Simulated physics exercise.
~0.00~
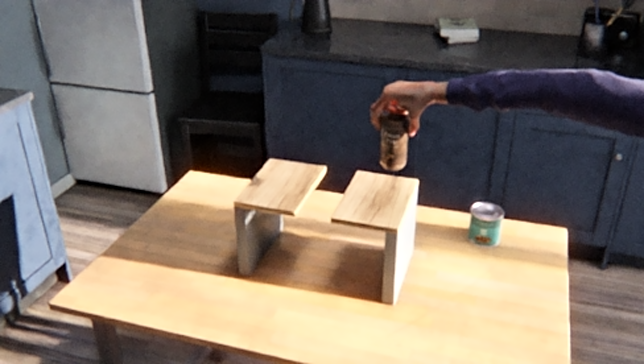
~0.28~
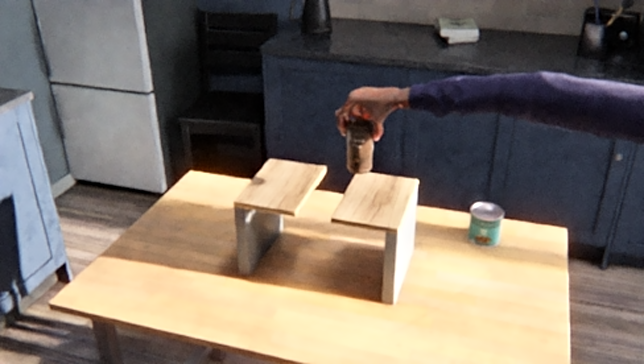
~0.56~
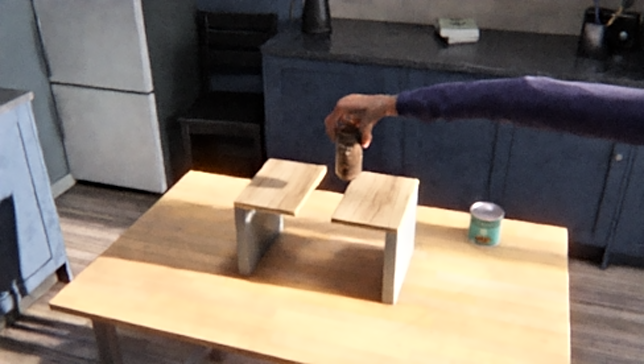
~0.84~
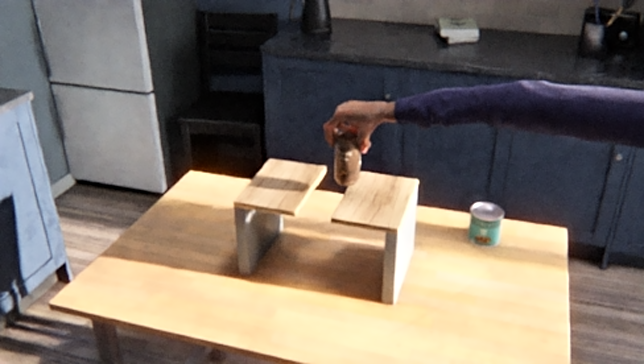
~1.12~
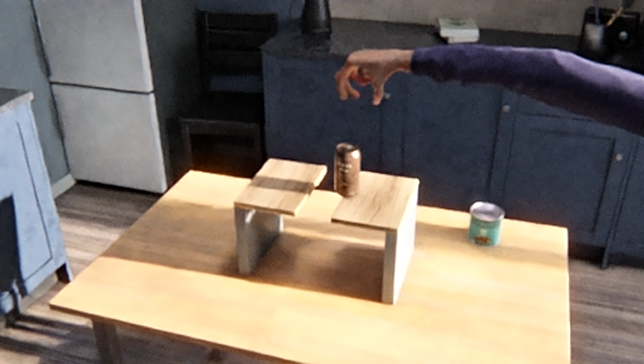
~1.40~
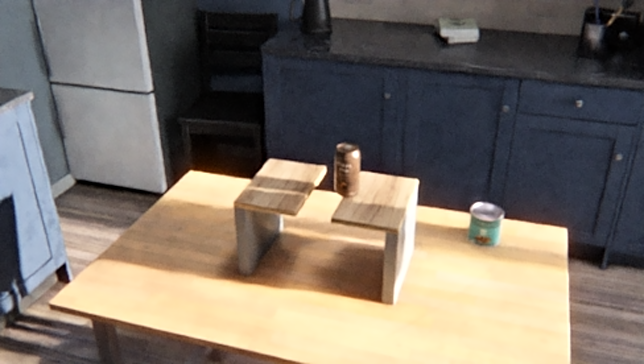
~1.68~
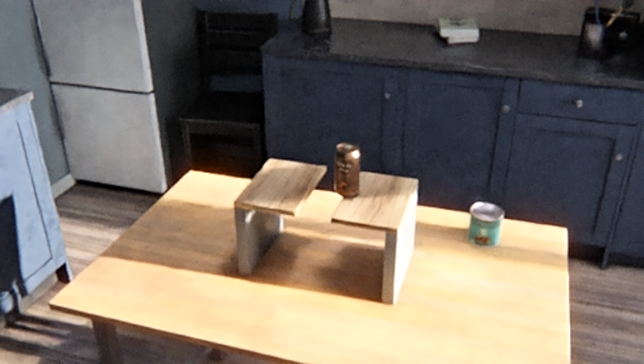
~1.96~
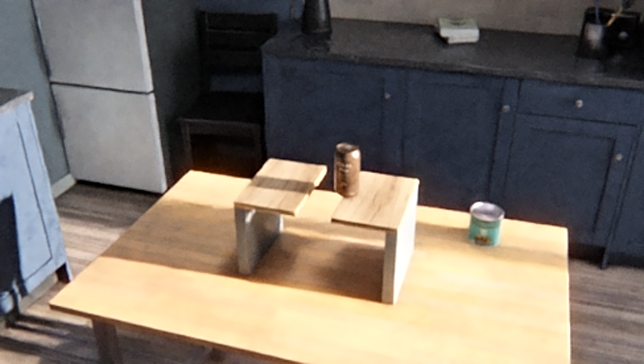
A brown can, held upright from above by a hand in a dark sleeve, hangs over the right of two wooden ledges standing on a table. The hand carries it left toward the slot between the ledges, then lowers it a little at a time. The fingers open and the hand draws back up and away, leaving the can upright at the gap. It does not drop through but stays lodged there, resting still after the arm has gone. A turquoise tin to the right sits unmoved on the tabletop throughout.
